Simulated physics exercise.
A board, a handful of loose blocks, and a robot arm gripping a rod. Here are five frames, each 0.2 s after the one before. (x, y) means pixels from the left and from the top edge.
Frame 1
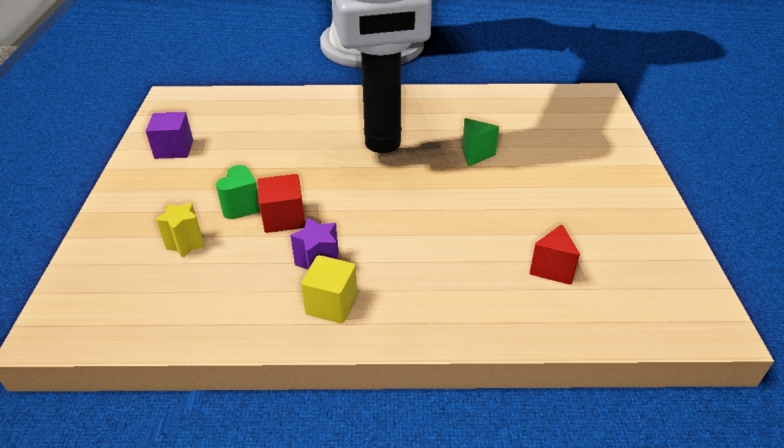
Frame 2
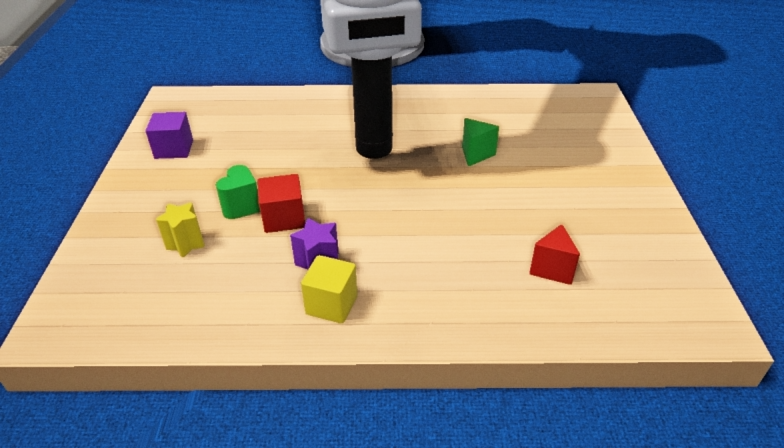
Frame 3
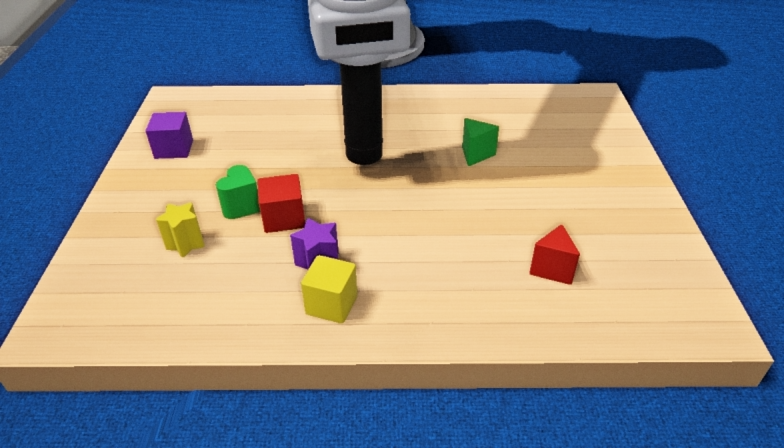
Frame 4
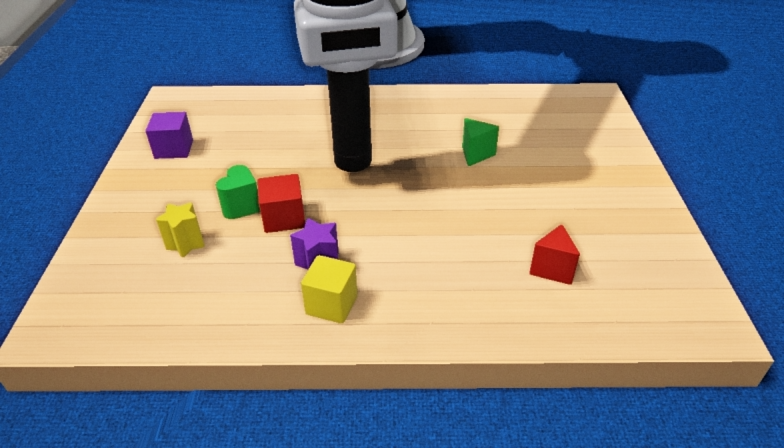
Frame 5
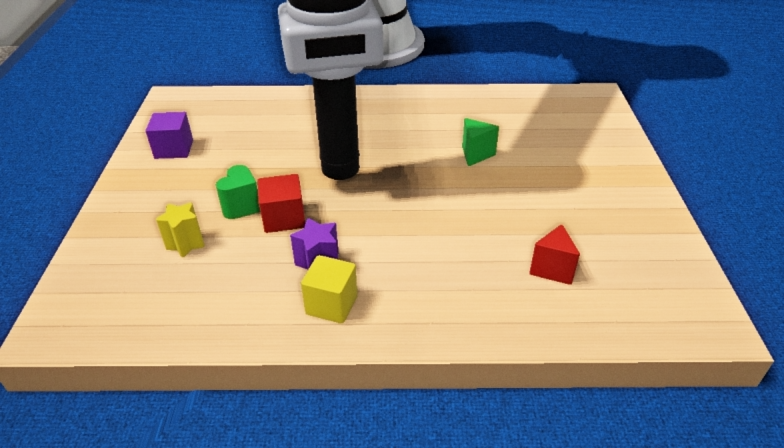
A robot arm holding a black rod reaches over a pale wooden board on a blue surface, seen from above at the front. A purple cube, green heart, yellow star, red cube, purple star and yellow cube sit on the left and centre, with green and red triangular blocks on the right. The rod moves slightly left and nearer, touching no blocks, while the camera stays still.
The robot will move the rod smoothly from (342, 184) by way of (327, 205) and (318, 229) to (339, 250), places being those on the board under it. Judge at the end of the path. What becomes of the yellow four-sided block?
It gets no push and keeps its place.
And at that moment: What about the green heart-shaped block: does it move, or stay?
Here's my answer: The green heart-shaped block remains in position.
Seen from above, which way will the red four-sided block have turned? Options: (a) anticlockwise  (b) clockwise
It's b.
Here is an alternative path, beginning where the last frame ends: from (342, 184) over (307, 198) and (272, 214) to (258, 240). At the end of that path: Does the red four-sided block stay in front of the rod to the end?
Yes, it checks out.
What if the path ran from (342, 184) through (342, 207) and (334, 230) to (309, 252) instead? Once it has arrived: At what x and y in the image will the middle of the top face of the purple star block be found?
I'd expect the centre of its top face to be at (304, 249).
On the path given first. One third of the way, rod at (326, 191); nothing pushed yet.
Two thirds of the way, rod at (317, 215); red four-sided block at (272, 192), turned 20° clockwise.
At the end, rod at (338, 235); green heart-shaped block unmoved; red four-sided block at (272, 192), turned 20° clockwise; purple star block at (316, 243), turned 15° clockwise; yellow four-sided block unmoved.
